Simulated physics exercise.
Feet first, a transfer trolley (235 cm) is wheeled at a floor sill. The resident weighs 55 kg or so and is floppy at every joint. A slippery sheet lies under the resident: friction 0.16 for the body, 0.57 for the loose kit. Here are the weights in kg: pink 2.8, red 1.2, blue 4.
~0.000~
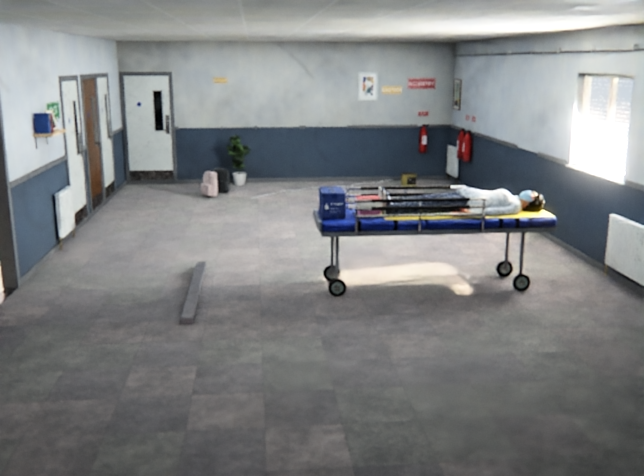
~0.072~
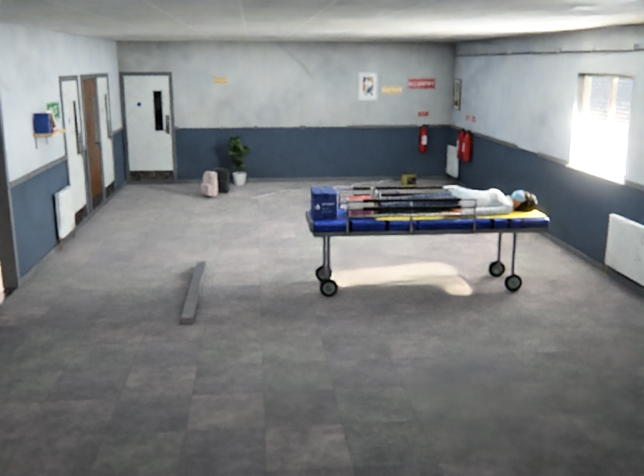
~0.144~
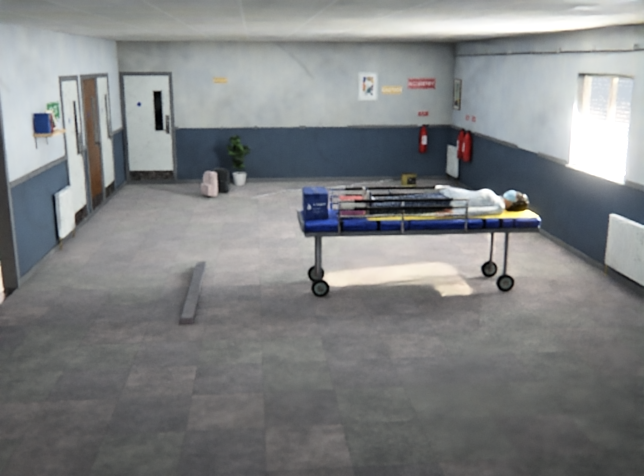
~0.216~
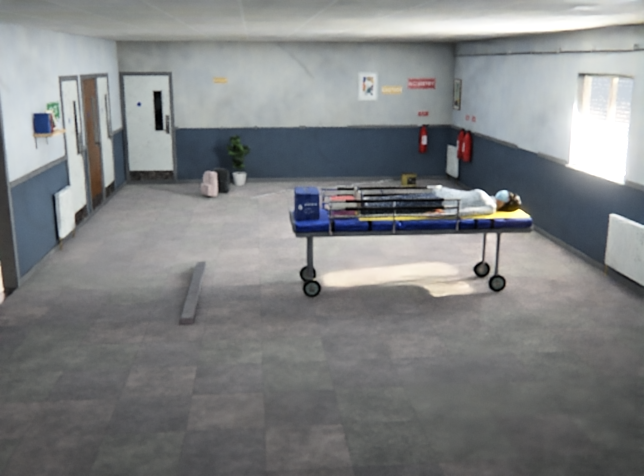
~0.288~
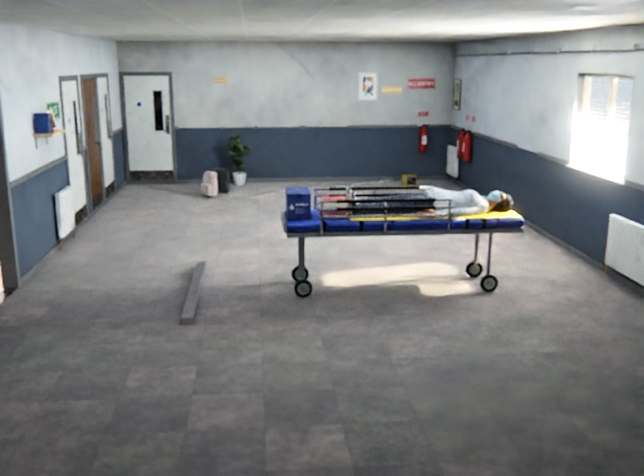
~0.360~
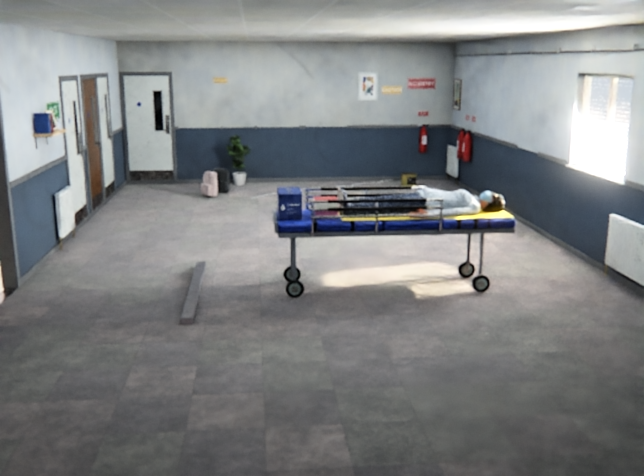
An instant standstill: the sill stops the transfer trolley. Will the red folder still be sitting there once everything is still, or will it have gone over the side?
Still sitting there.
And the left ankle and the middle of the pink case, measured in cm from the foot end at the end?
Left ankle short by 40, pink case short by 20.
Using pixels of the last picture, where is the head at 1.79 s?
Estimate: About (373, 205).
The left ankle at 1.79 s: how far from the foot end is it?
It sits around 40 cm short of the mark.
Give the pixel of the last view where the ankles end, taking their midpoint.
Estimated spot: About (225, 212).
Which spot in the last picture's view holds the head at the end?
(373, 205).
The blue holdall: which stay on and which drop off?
As for the blue holdall, it comes away.
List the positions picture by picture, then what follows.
In the first picture, red folder (369, 201), blue holdall (332, 202), pink case (368, 210); 128 cm from contact.
In the second picture, red folder (360, 202), blue holdall (324, 203), pink case (360, 210); 120 cm from contact.
In the third picture, red folder (352, 202), blue holdall (315, 203), pink case (352, 210); 111 cm from contact.
In the fourth picture, red folder (343, 202), blue holdall (307, 203), pink case (343, 210); 103 cm from contact.
In the fifth picture, red folder (335, 202), blue holdall (298, 203), pink case (335, 211); 94 cm from contact.
In the sixth picture, red folder (326, 202), blue holdall (290, 203), pink case (326, 211); 86 cm from contact. Speed about 1.2 m/s.
Contact comes at 1.09 s.
After 1.24 s the red folder is 38 cm short of the foot end, tilted 0°, near (225, 204) in the last picture's view; the blue holdall 5 cm short of the foot end, tilted 0°.
After 1.49 s the red folder is 22 cm short of the foot end, tilted 0°, near (208, 204) in the last picture's view.
After 1.79 s the red folder is 19 cm short of the foot end, tilted 0°, near (205, 204) in the last picture's view.
Final state at 3.2 s, pink case stays on; red folder stays on; blue holdall drops off; left ankle stops short of the foot end.
